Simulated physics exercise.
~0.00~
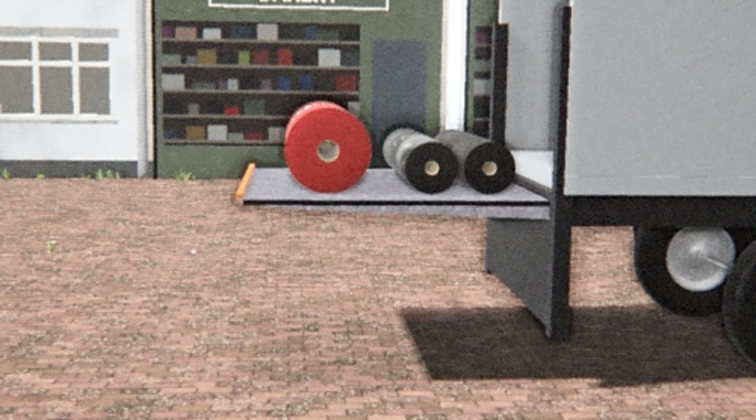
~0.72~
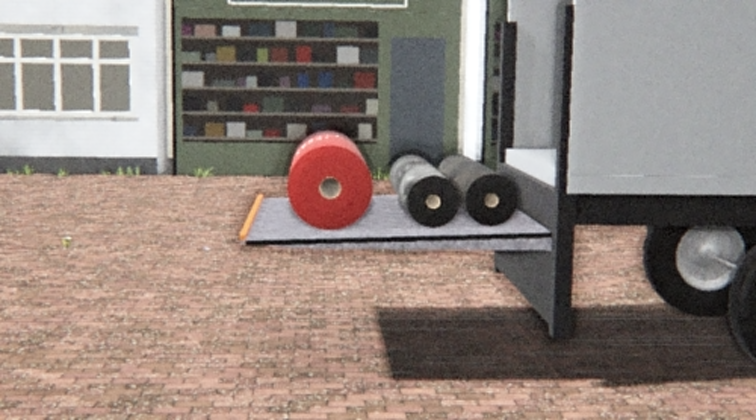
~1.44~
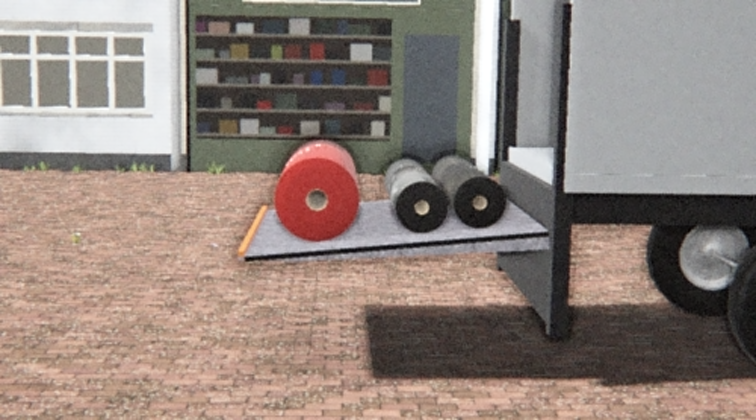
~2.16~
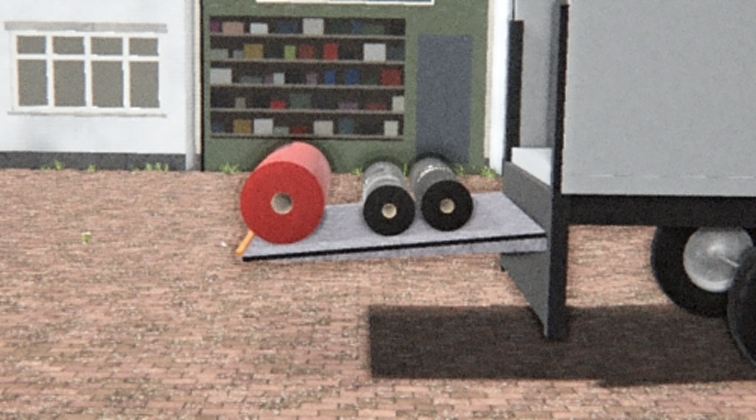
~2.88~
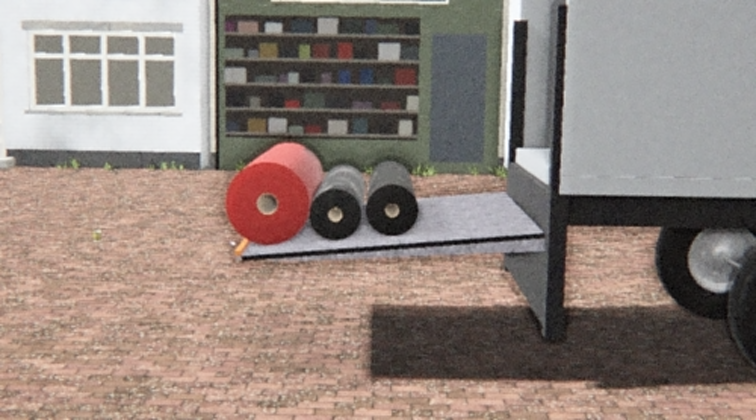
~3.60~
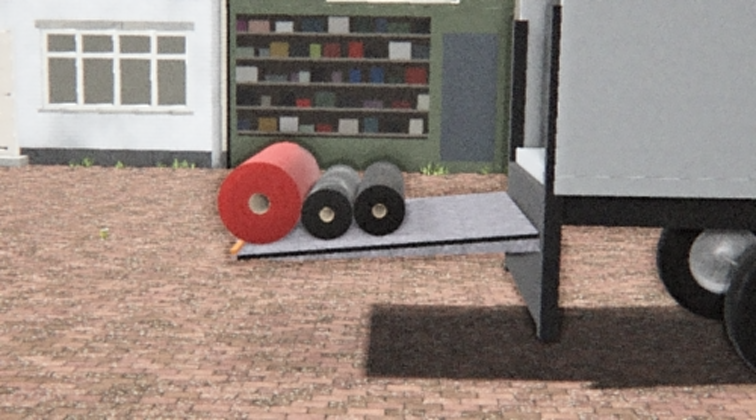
Red roll and two black rolls rolling left down a lowering, tilting truck lift platform, coming to rest against its edge stop.
